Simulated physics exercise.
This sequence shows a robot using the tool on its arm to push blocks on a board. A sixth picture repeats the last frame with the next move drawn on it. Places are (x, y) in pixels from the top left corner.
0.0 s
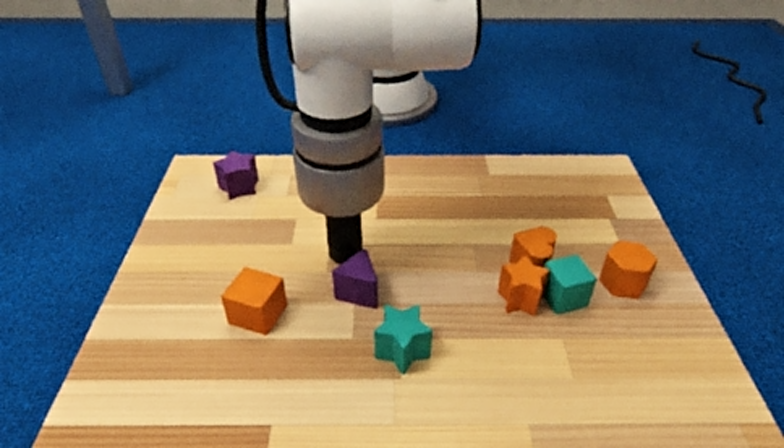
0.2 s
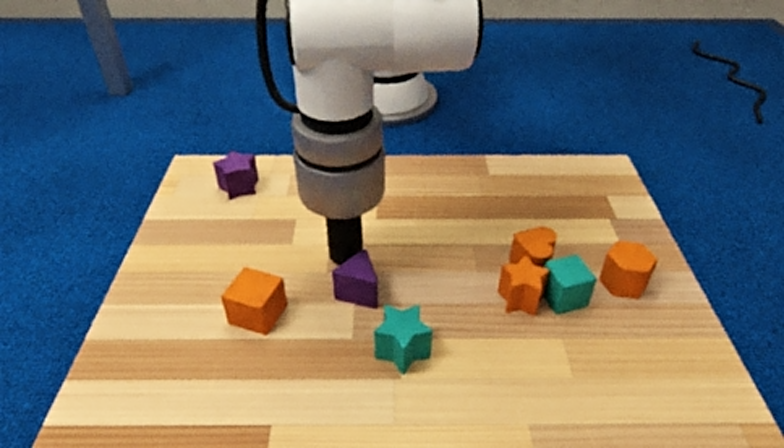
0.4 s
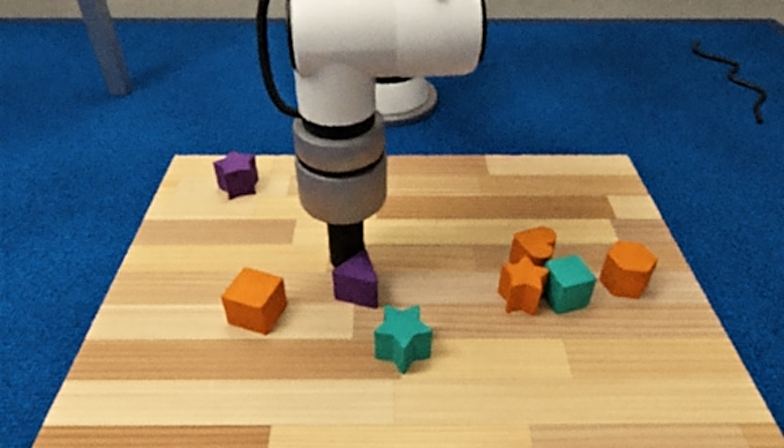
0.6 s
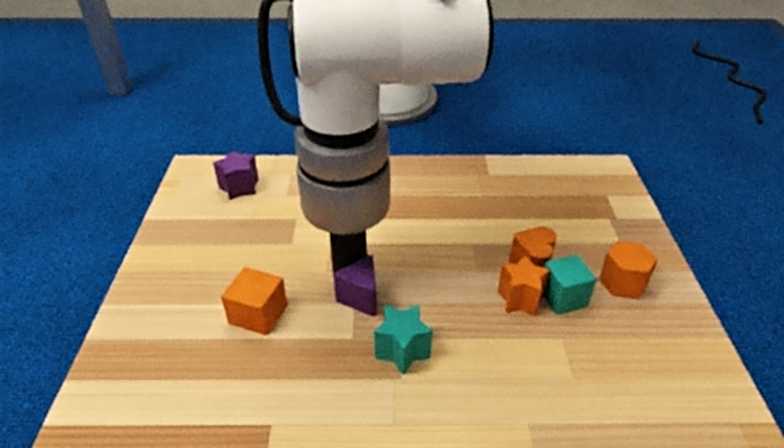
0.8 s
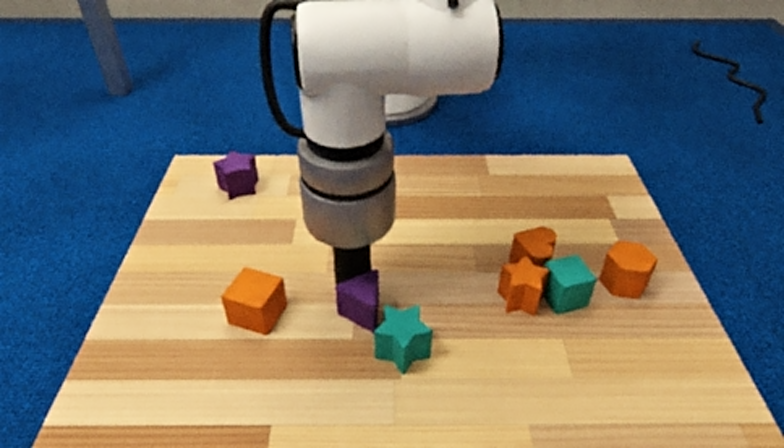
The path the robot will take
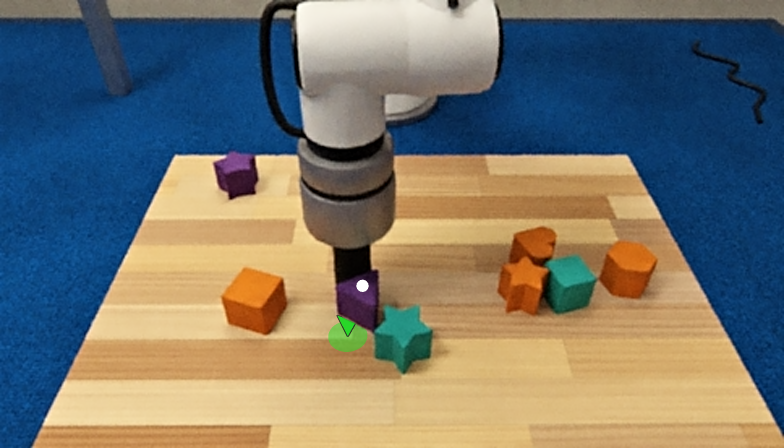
A robot arm slowly pushes a purple triangular block forward toward the green star.
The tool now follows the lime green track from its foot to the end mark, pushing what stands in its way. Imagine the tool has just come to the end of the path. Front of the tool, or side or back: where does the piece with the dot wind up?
Most likely the piece with the dot stays ahead.
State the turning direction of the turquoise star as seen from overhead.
Viewed from above: Anti-clockwise.
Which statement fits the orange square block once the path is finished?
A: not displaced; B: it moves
My pick is A.
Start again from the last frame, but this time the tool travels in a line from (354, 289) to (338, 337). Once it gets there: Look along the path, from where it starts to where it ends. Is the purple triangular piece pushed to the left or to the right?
Taking start-to-end as forward, the block's sideways shift goes to the left.
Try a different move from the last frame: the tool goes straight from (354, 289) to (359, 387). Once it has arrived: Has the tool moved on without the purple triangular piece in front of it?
No.
Path on the board, from (354, 289) over (350, 304) and (348, 319) to (348, 336); the dot is on the purple triangular piece.
What follows on the original path. Halfway along, tool (349, 305); purple triangular piece (363, 309).
At the end, tool (347, 329); orange square block in place; purple triangular piece (364, 334); turquoise star (406, 327), turned 20° anticlockwise.
